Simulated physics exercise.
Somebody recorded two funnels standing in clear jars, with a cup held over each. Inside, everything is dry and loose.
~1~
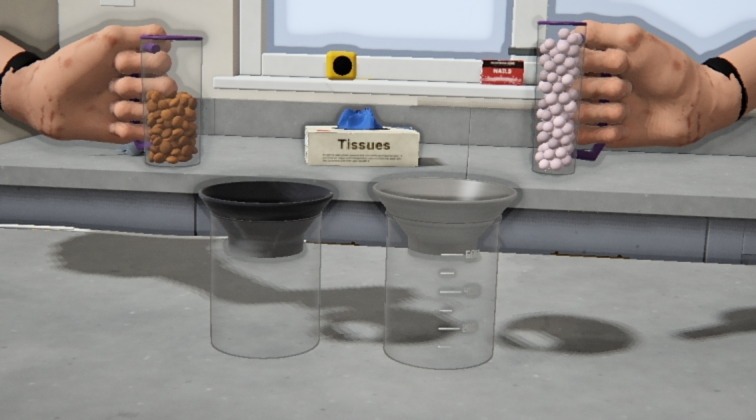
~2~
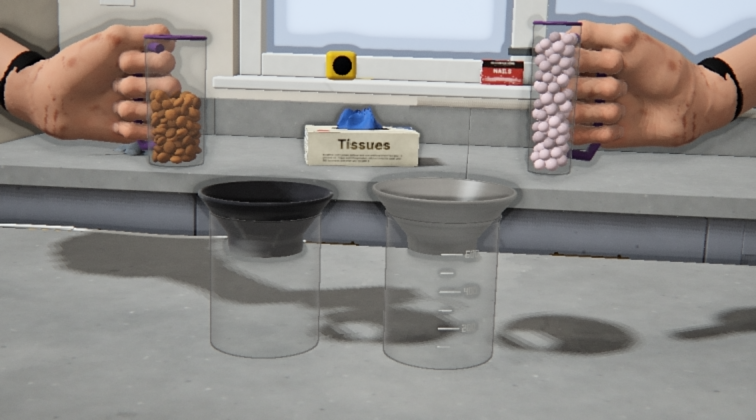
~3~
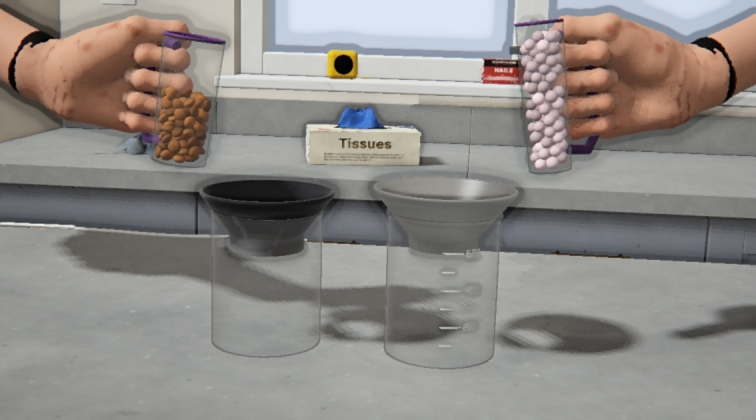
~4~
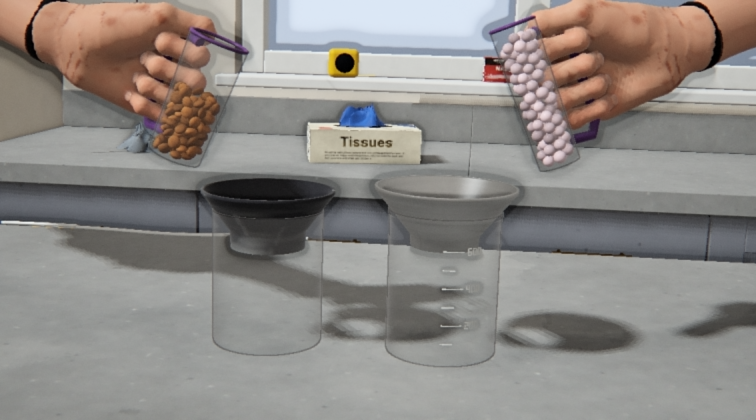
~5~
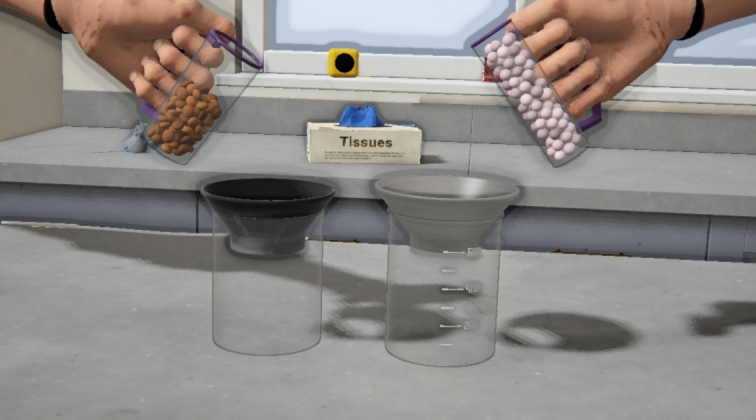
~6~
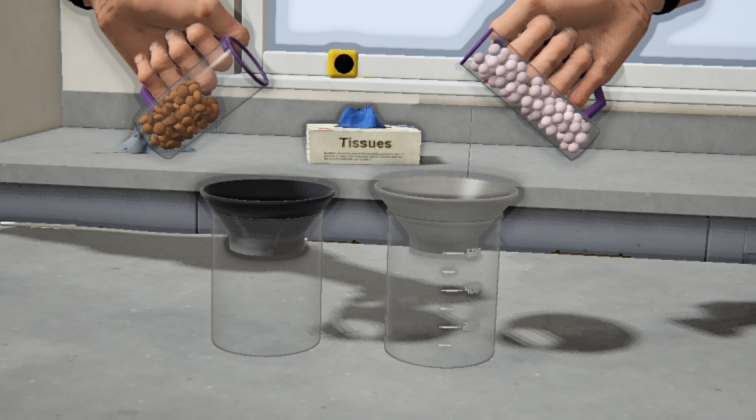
The footage shows two hands holding clear cups, one of brown pieces and one of pale pink beads, above two funnels in clear jars; the hands move inward and steadily tilt the cups toward each other.
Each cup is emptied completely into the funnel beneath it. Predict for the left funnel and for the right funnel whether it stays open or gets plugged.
Left: Stays open; right: Stays open.
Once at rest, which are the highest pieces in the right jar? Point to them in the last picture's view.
(455, 336), roughly.
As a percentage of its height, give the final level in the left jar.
Roughly 15 per cent.
Then, 0.30 s later than the last frame, left, every one still in the cup; right, every one still in the cup.
Then, 0.63 s later than the last frame, left, every one still in the cup; right, almost all still in the cup, about a tenth in or over the funnel, just a few down in the jar.
Then, 1.01 s later than the last frame, left, roughly two thirds still in the cup, roughly a quarter in or over the funnel, about a tenth down in the jar; right, roughly a quarter still in the cup, roughly a third in or over the funnel, roughly half down in the jar.
When it is over, left, every one down in the jar; right, every one down in the jar.
